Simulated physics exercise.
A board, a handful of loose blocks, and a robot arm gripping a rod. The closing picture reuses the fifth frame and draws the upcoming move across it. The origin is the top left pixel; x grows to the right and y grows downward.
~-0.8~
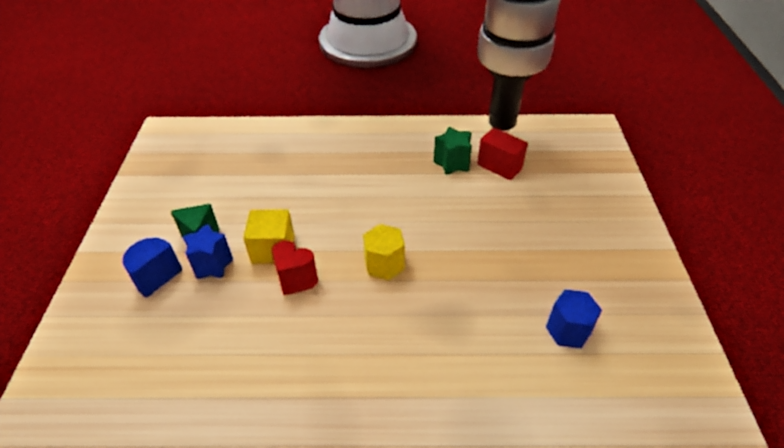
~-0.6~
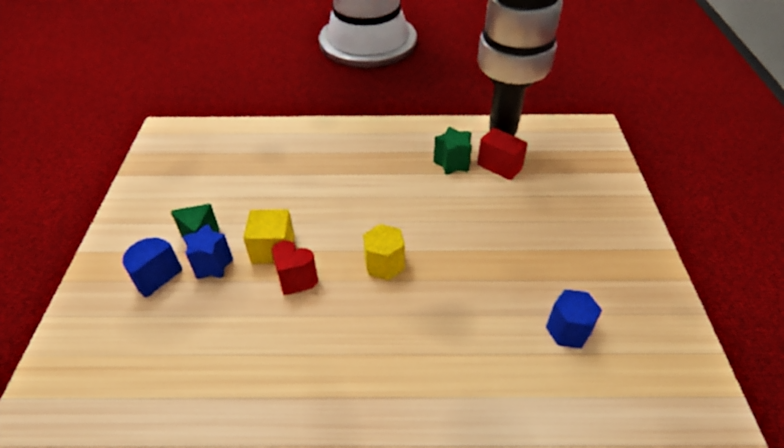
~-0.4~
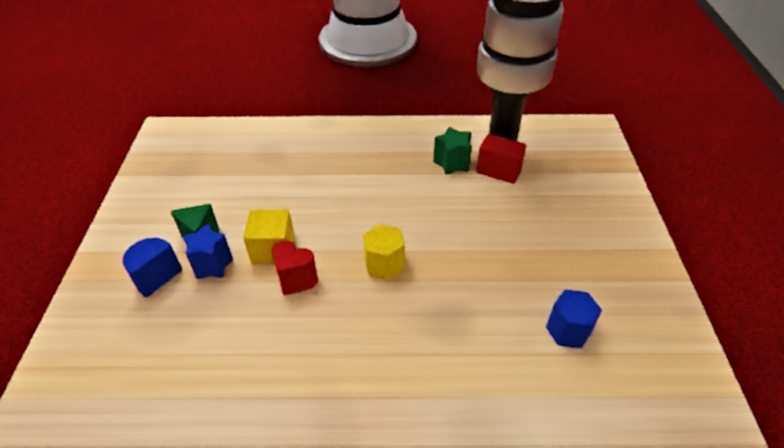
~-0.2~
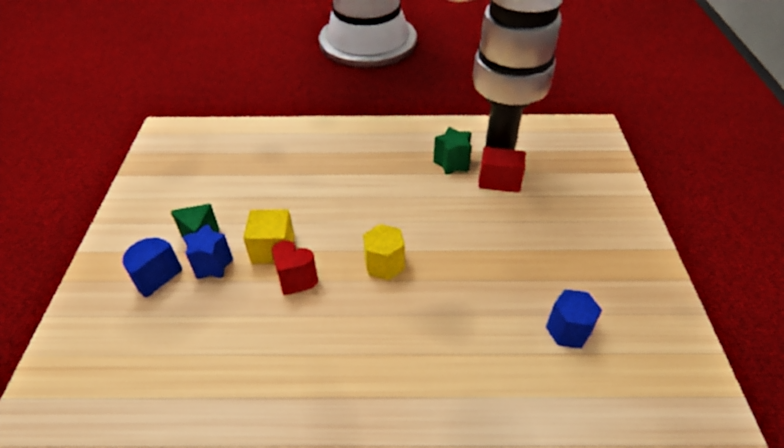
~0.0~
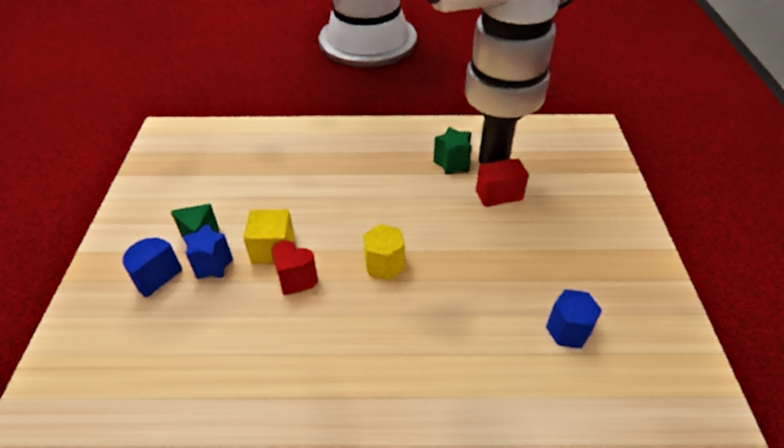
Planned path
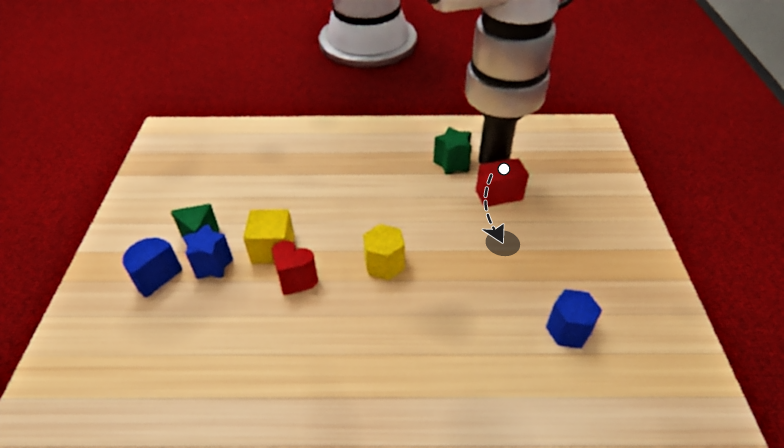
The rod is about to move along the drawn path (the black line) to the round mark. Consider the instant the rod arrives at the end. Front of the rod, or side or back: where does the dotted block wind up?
The rod will still be pushing it.
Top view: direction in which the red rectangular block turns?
Looking down: Anticlockwise.
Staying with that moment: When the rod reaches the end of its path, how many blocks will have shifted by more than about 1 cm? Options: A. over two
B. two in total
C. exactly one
Answer: C.
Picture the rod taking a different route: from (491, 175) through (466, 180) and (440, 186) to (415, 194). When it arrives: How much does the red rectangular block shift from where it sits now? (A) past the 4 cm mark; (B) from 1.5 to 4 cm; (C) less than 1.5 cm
Letter C.
Path on the board, from (491, 175) through (486, 196) and (489, 219) to (503, 243); the dot is on the red rectangular block.
On the path given first. One third of the way, rod at (488, 184); red rectangular block at (505, 192), turned 25° anticlockwise.
Two thirds of the way, rod at (492, 206); red rectangular block at (513, 215), turned 30° anticlockwise.
At the end, rod at (506, 230); green star in place; red rectangular block at (526, 241), turned 20° anticlockwise.
